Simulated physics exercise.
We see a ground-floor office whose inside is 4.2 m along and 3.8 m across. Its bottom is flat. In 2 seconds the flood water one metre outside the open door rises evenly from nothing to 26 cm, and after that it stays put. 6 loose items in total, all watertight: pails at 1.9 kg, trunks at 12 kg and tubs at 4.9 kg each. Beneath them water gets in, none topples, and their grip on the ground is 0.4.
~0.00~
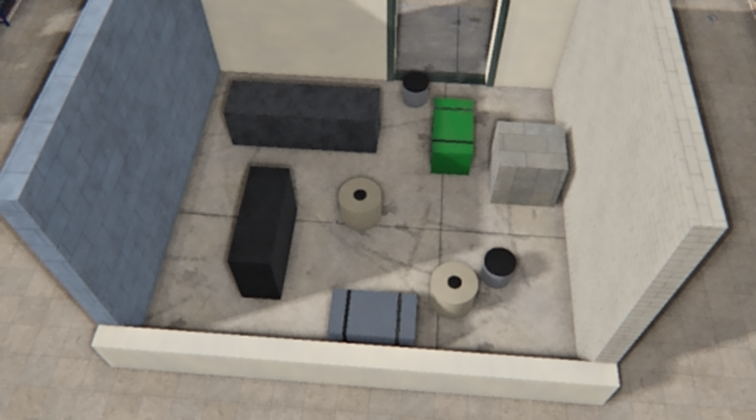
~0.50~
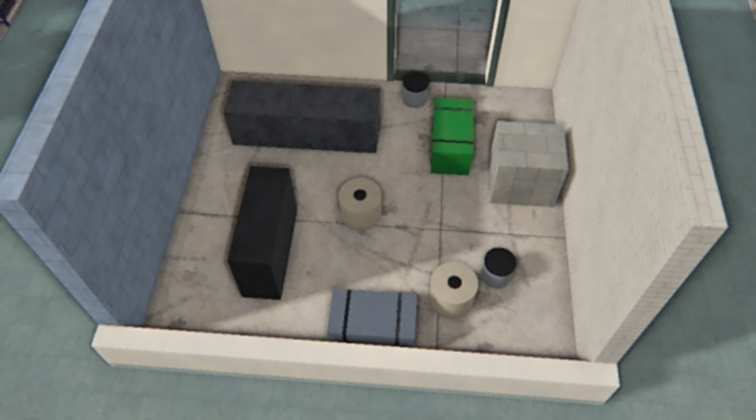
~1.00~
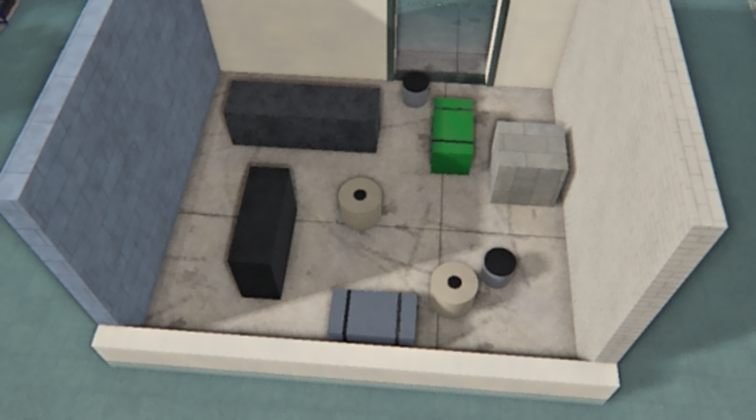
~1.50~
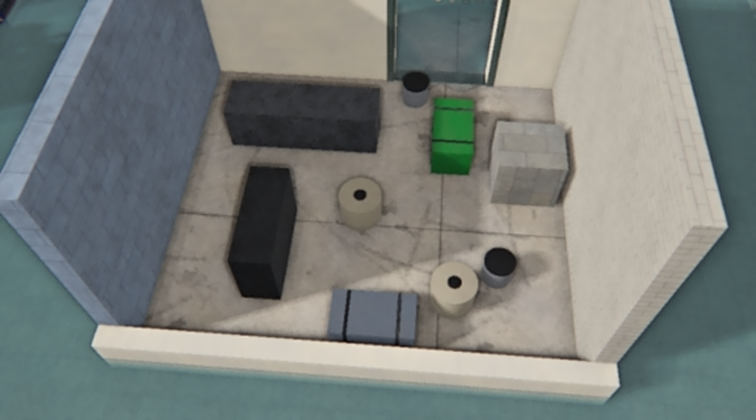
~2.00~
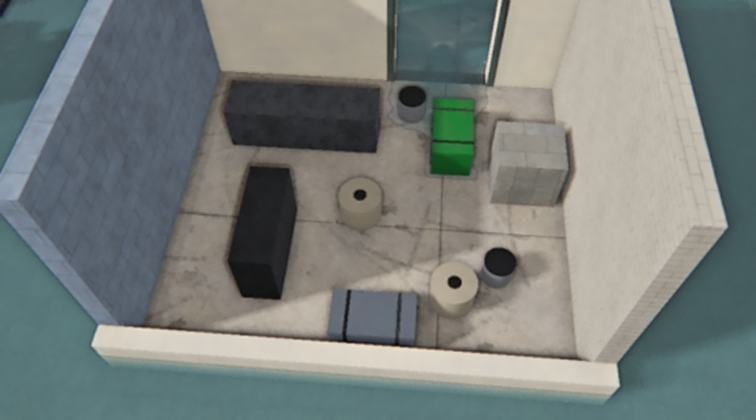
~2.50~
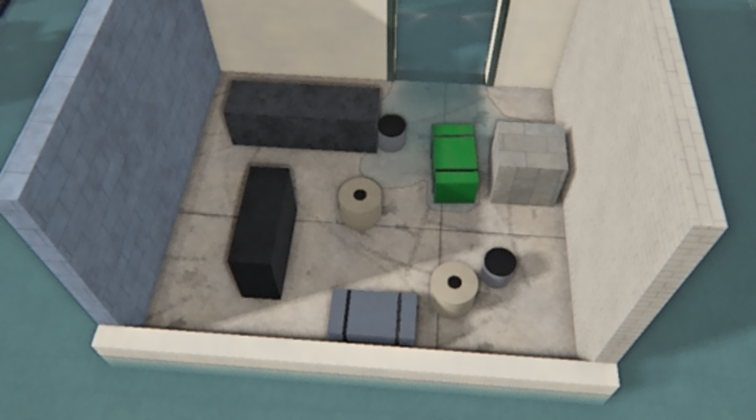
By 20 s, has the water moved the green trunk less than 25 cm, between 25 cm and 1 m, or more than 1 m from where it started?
Distance covered: Large.
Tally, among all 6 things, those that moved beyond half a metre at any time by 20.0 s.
Tally: 6.
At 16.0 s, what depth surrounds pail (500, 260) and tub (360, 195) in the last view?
Some 21 cm at the first, some 17 cm at the second.
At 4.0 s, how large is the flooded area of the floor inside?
I'd estimate close to 10.5 m2.
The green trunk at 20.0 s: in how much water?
Roughly 25 cm at that moment.
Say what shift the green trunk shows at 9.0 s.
Roughly 250 cm.
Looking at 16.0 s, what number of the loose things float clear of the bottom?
At that time the total is 6.
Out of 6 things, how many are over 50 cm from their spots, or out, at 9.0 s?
Count then: 6.
After 4.0 s the green trunk is near (444, 269), 1.9 m from its start, afloat; 4 afloat.
After 9.0 s the green trunk is near (303, 249), 2.3 m from its start, afloat; 6 afloat.
After 16.0 s the green trunk is near (305, 296), 2.7 m from its start, afloat; 6 afloat.
After 20.0 s the green trunk is near (304, 296), 2.7 m from its start, afloat; 6 afloat.
